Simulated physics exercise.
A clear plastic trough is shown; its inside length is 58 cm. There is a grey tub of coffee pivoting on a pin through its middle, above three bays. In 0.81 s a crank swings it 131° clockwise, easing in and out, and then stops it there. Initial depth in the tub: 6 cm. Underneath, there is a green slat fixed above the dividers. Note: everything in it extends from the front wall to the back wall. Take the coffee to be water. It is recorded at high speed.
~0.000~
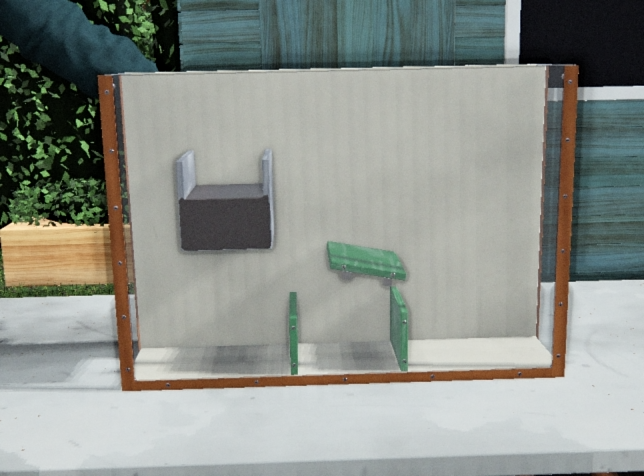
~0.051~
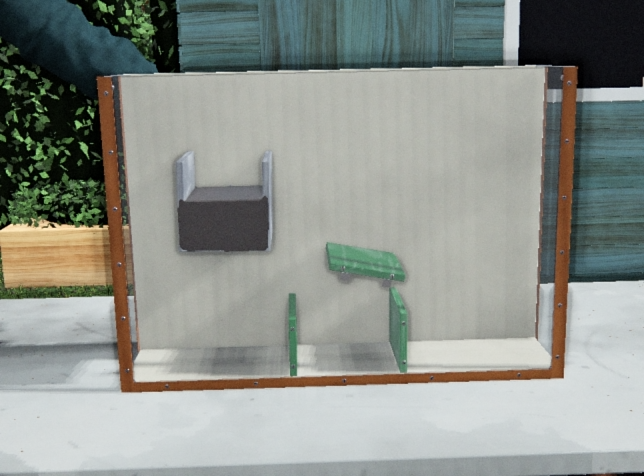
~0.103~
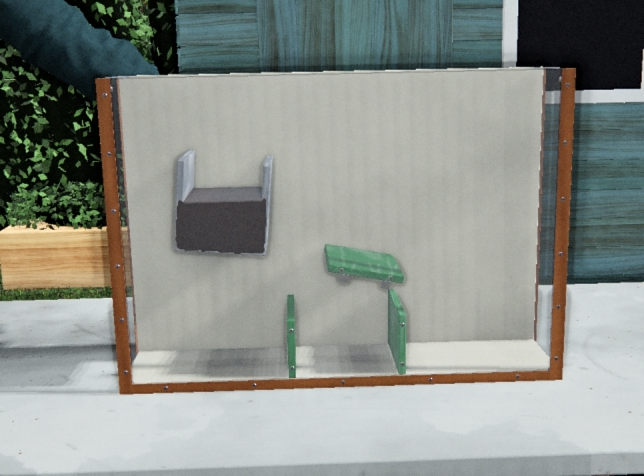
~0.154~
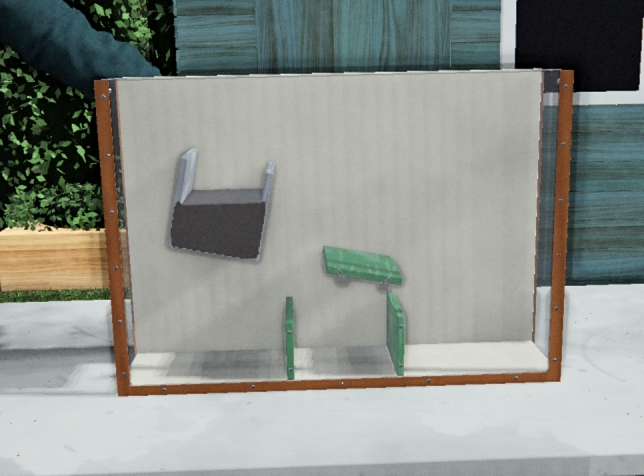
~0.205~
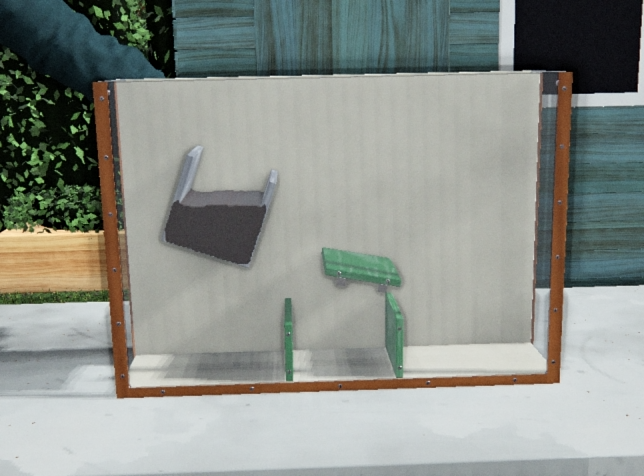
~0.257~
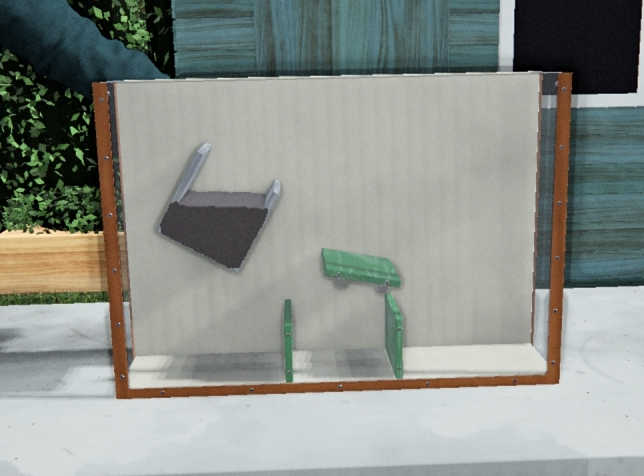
Grey tub of dark coffee slowly tilting clockwise inside a clear trough, its liquid shifting, above green dividers and a sloped green piece.
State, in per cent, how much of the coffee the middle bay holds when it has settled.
55 %.
After 0.45 s 100 per cent has yet to come down; below, left 0, middle 0, right 0.
After 0.69 s 39 per cent has yet to come down; below, left 4, middle 57, right 0.
After 1.02 s 1 per cent has yet to come down; below, left 37, middle 55, right 7.
In the end the left bay holds 38, the middle 55 and the right 7 per cent.
